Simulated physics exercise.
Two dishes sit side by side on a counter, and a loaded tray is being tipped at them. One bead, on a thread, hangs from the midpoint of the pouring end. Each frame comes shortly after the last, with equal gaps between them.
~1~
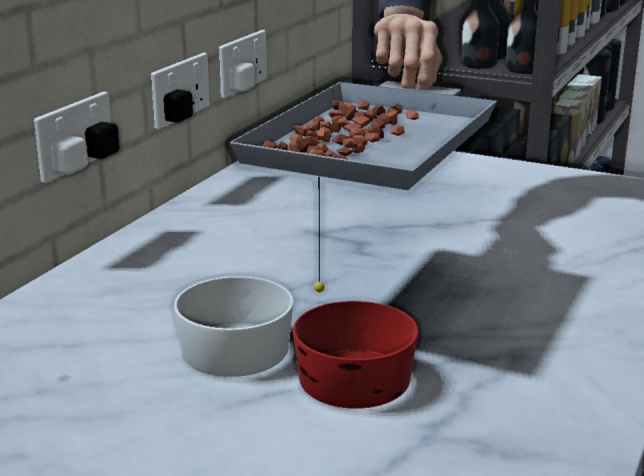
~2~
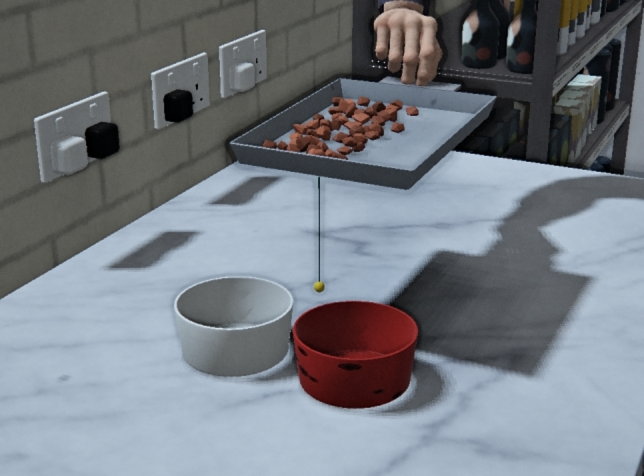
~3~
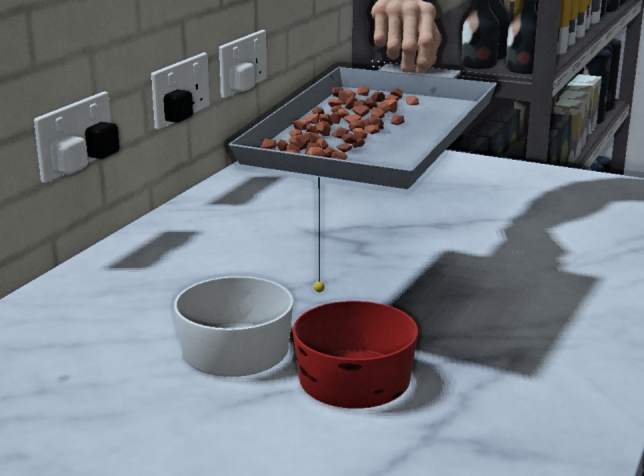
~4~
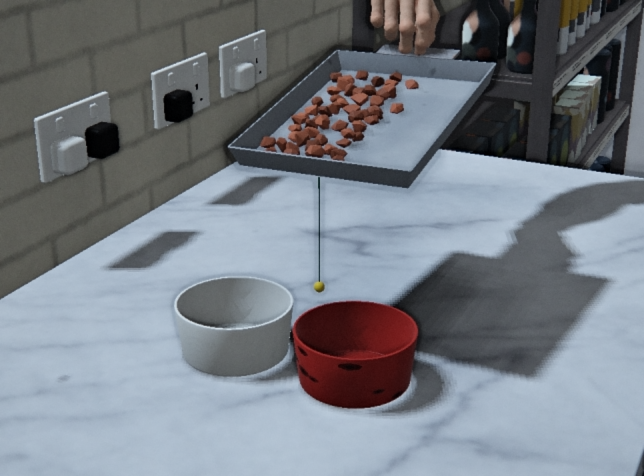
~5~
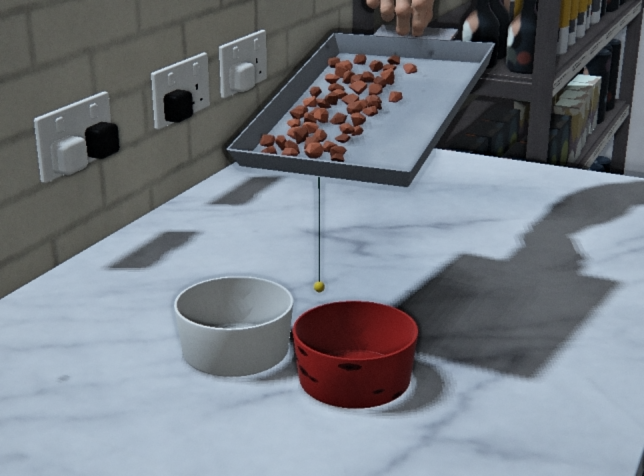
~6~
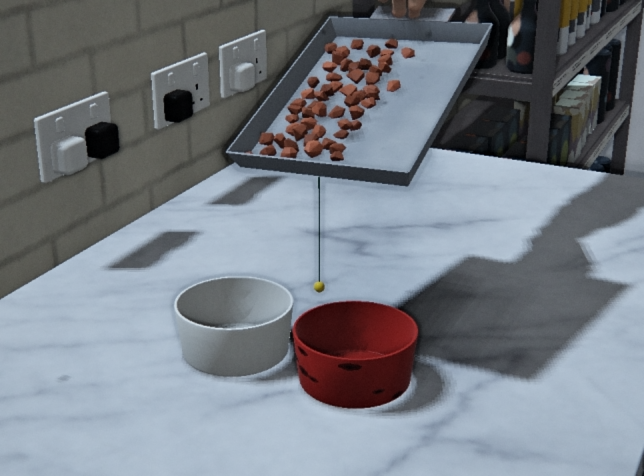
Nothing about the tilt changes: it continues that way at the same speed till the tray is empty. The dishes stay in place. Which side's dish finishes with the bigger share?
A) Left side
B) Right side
Left side (A).
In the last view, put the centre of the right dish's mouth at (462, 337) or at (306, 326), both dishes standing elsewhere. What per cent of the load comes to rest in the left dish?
I'd expect some 20 percent, and then some 40 percent.
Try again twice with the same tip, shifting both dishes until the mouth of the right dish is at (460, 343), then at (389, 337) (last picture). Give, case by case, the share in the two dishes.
20 per cent, then 80 per cent.
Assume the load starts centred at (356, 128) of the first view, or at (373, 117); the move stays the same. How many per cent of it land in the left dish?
You'd see roughly 70 per cent first and roughly 50 per cent second.
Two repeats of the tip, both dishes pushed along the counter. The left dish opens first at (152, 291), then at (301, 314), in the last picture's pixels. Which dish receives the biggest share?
With the dishes at the first place it's the right-side dish, and at the second it's the left-side dish.
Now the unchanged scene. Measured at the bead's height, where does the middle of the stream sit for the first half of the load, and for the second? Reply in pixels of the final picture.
Earlier portion about (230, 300); later portion about (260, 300).
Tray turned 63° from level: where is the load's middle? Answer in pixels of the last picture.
The middle of the pieces shows up near (284, 142).
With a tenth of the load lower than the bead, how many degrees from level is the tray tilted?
Roughly 80°.
Shortly afterwards, tray tipped steeply; all but a few on the tray; only a few in the air.
Next, tray tipped past a quarter turn; near a quarter on the tray; only a few in the right dish; near a third in the left dish; near a quarter outside both; near a quarter in the air.
Some moments later, tray tipped past a quarter turn; a little in the right dish; near two thirds in the left dish; near a quarter outside both.
In the end, tray tipped past a quarter turn; a little in the right dish; near two thirds in the left dish; near a quarter outside both.
